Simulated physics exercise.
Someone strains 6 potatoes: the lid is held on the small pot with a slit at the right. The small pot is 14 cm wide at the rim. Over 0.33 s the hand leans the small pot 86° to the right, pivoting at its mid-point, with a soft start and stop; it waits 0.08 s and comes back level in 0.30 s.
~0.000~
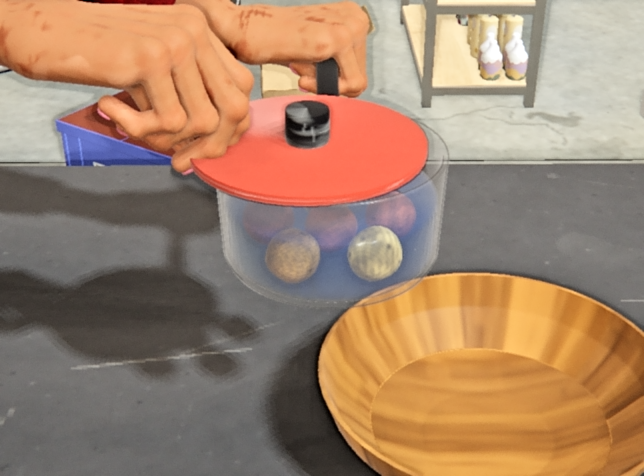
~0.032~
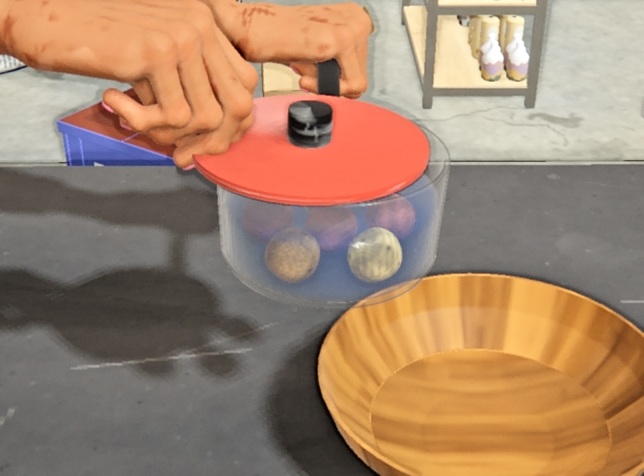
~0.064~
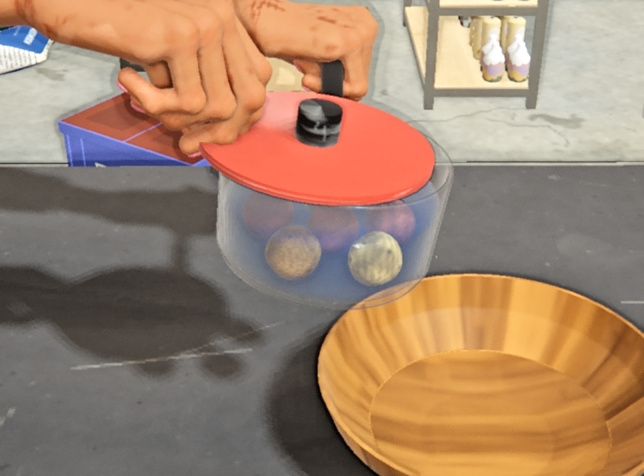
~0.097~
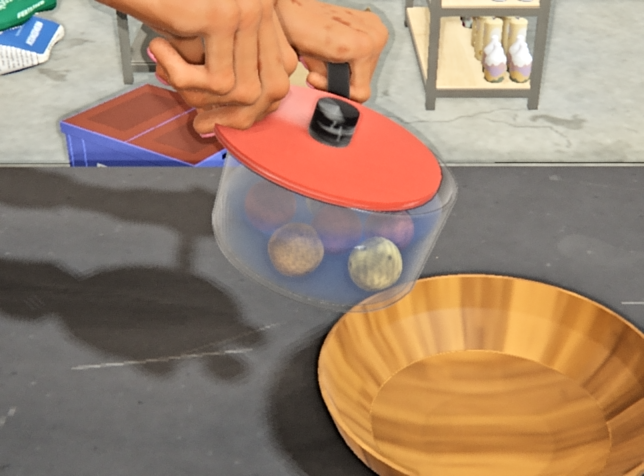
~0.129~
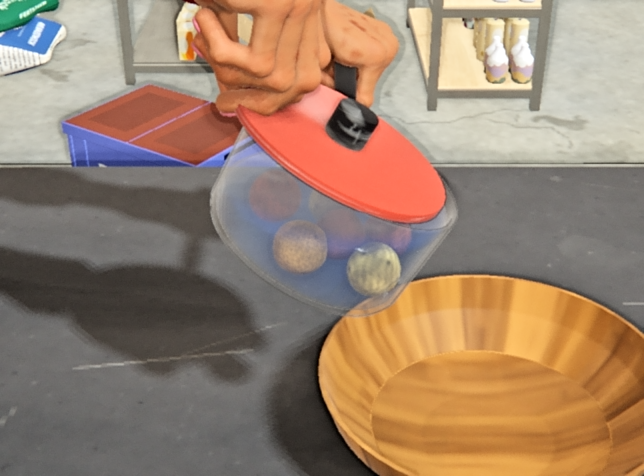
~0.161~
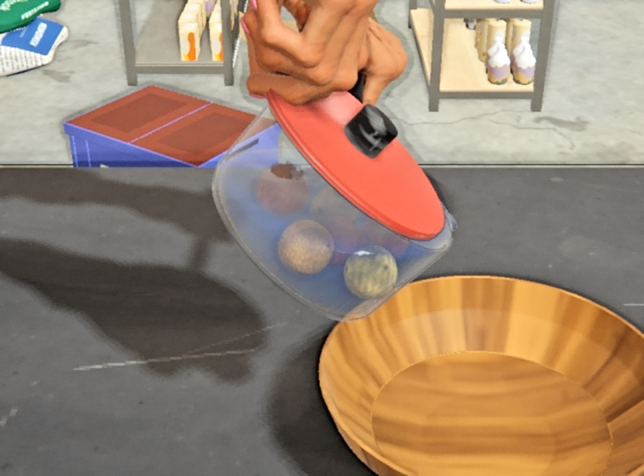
A clear pot with a red lid tilts right beside a wooden bowl under two hands.
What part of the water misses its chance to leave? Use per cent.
Roughly 52 per cent is left.
By 0.30 s the tilt is 84° and 79 per cent of the water is still in the small pot.
By 0.40 s the tilt is 86° and 66 per cent of the water is still in the small pot.
By 0.50 s the tilt is 66° and 56 per cent of the water is still in the small pot.
By 0.62 s the tilt is 18° and 52 per cent of the water is still in the small pot.
At rest 52 per cent of the water is still in the small pot.
